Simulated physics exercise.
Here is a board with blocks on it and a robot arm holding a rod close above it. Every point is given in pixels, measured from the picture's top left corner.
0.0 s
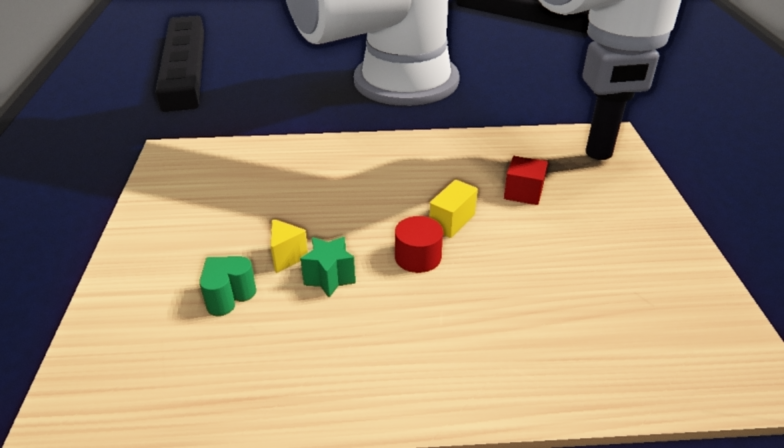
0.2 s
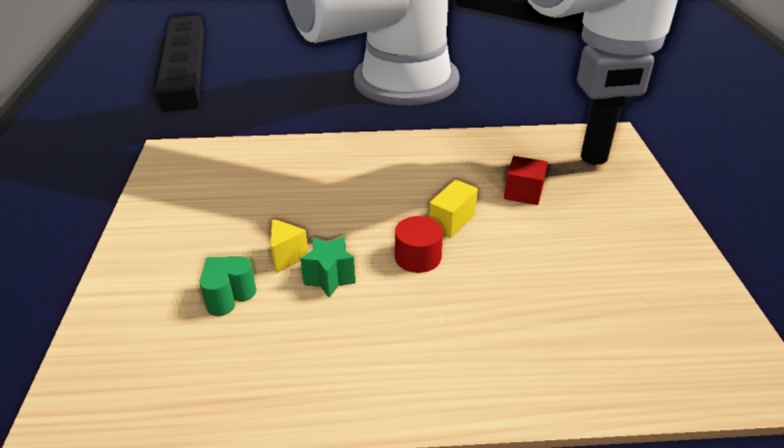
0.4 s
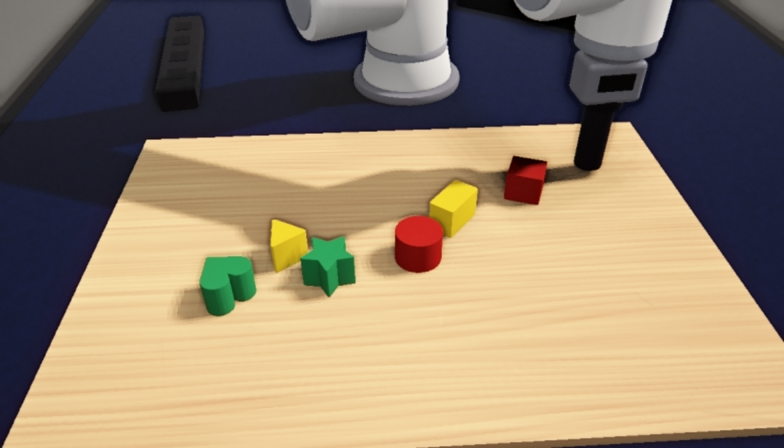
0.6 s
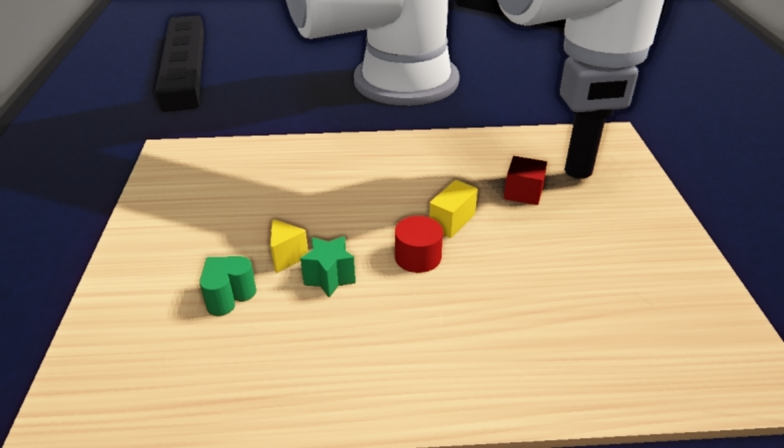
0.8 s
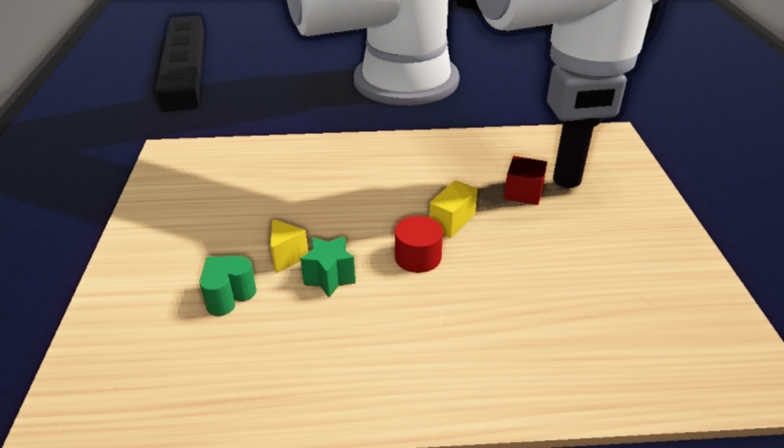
A white robot arm holds a black rod over the upper right of a pale wooden board on a dark blue surface, seen from above at an angle. A green heart, yellow triangle, green star, red cylinder, yellow block and red block run from lower left to upper right. The rod moves slightly left and down toward the red block, while the blocks and camera stay still.
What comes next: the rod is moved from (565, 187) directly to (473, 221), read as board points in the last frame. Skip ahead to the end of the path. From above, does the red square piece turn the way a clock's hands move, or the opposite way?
It goes clockwise.
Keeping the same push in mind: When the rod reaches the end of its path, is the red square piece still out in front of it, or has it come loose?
The rod passes it.
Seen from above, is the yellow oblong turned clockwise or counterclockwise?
It goes round opposite to clock hands.
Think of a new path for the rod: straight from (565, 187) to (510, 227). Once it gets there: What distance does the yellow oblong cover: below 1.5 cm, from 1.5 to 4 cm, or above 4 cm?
The distance will be below 1.5 cm.
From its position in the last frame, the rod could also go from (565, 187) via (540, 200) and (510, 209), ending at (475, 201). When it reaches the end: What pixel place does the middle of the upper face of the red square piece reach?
The centre of its top will be at (478, 157).
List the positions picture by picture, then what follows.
Rod tip (599, 153); block tops, red circle (419, 230); yellow oblong (454, 195); red square piece (528, 167), in the first picture.
Rod (594, 158); blocks unchanged, in the second picture.
Rod (587, 164); blocks unchanged, in the third picture.
Rod (578, 171); blocks unchanged, in the fourth picture.
Rod (567, 180); red circle (419, 230); yellow oblong (454, 195); red square piece (528, 167), in the fifth picture.
What follows on the original path. One third of the way, rod (537, 191); red square piece (507, 169).
Two thirds of the way, rod (506, 202); red square piece (483, 170), turned 30° clockwise.
At the end, rod (473, 214); red circle in place; yellow oblong (444, 196), turned 20° anticlockwise; red square piece (480, 169), turned 40° clockwise.
